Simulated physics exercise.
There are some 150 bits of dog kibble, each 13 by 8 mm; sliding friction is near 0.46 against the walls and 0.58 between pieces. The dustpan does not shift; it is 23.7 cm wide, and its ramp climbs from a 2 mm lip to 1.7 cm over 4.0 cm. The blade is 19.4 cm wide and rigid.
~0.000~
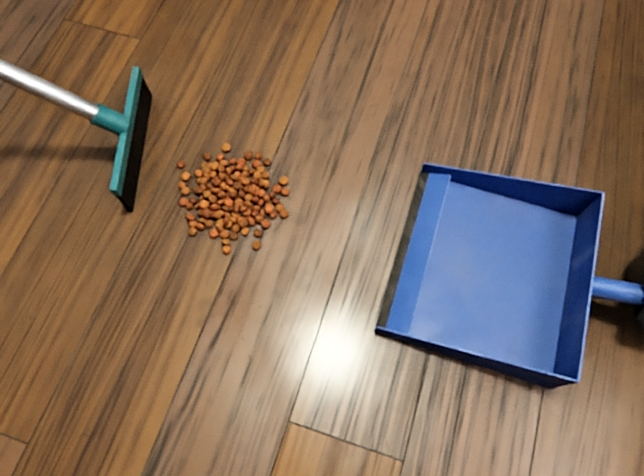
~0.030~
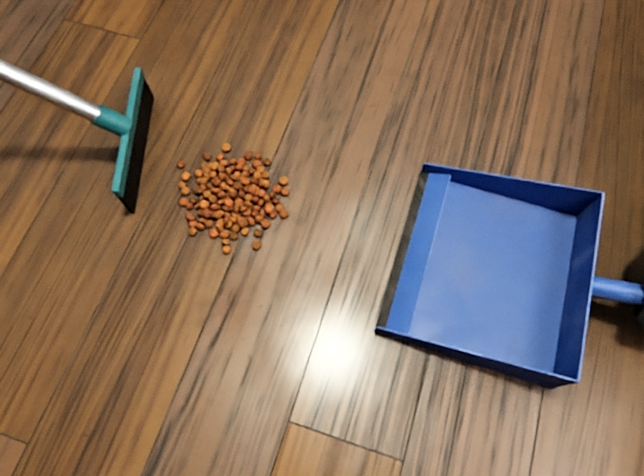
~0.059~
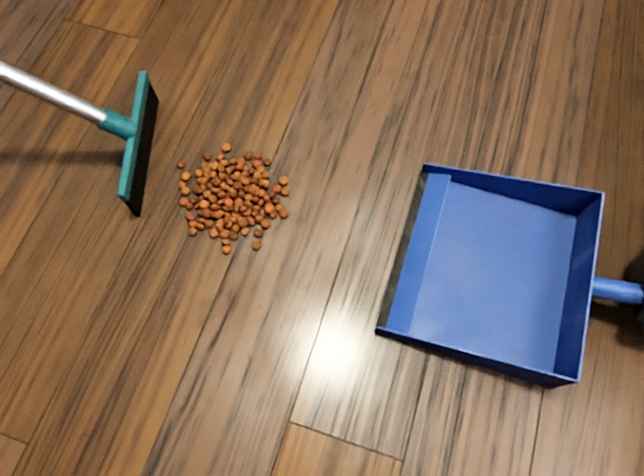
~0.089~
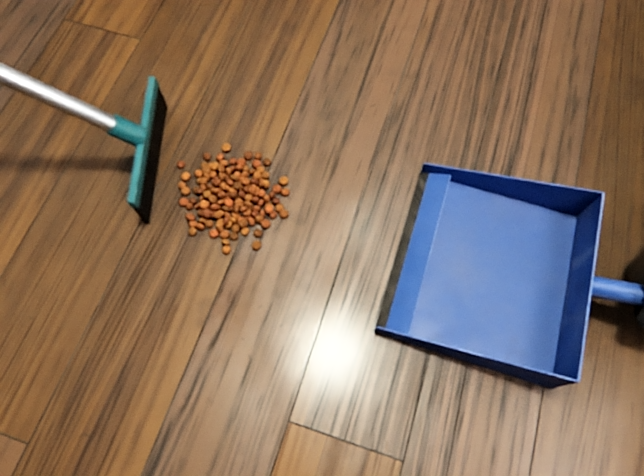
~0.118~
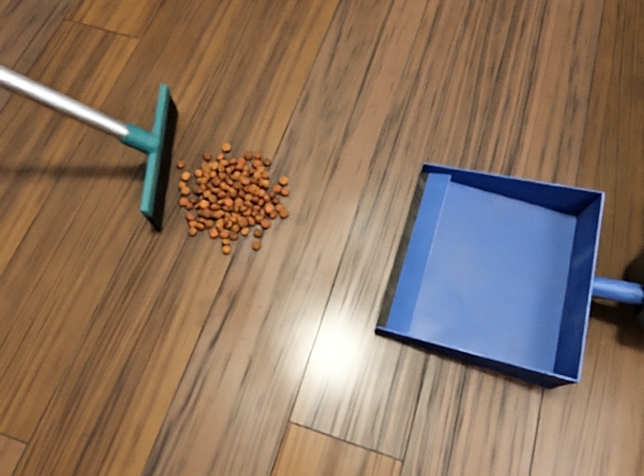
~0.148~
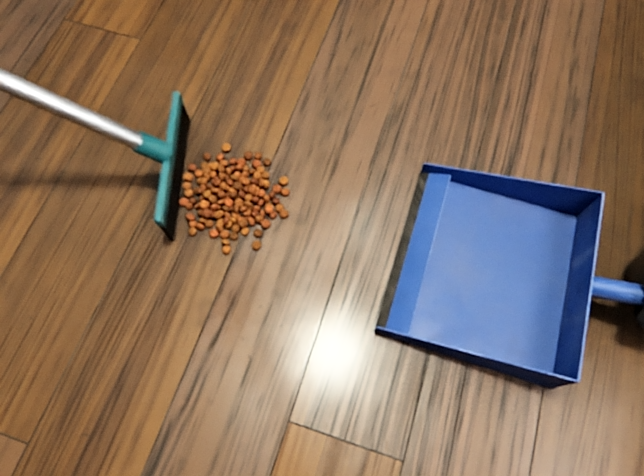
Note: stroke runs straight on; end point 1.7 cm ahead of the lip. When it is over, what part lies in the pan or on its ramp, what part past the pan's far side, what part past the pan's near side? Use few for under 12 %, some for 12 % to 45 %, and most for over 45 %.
In the pan or on its ramp: Few, past the pan's far side: Few, past the pan's near side: Few.
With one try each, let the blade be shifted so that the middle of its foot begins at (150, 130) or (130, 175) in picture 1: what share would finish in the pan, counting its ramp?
Close to 5 in a hundred, then close to 0 in a hundred.
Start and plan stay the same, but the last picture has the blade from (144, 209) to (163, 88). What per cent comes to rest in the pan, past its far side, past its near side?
That ends as pan 0, far 0, and near 5.
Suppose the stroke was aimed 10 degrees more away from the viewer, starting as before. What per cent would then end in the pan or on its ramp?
5 per cent.
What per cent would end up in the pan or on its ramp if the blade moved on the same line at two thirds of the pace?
About 5 per cent.
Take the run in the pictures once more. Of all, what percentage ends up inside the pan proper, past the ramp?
Around 0 in a hundred.
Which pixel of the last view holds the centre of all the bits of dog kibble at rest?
Approximately (373, 237) in the last view.
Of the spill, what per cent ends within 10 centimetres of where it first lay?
10 percent, roughly.
After 0.34 s, middle of the blade 18 cm from the lip; 0 % over the lip, far side 0 %, near side 0 %.
Then, at 0.47 s, middle of the blade 8 cm from the lip; 0 % over the lip, far side 0 %, near side 5 %.
Then, at 0.72 s, middle of the blade 5 cm from the lip; 5 % over the lip, far side 0 %, near side 5 %.
In the end, at 1.1 s, pan 5 %, far side 0 %, near side 5 %, in front of the lip or behind the blade 90 %.
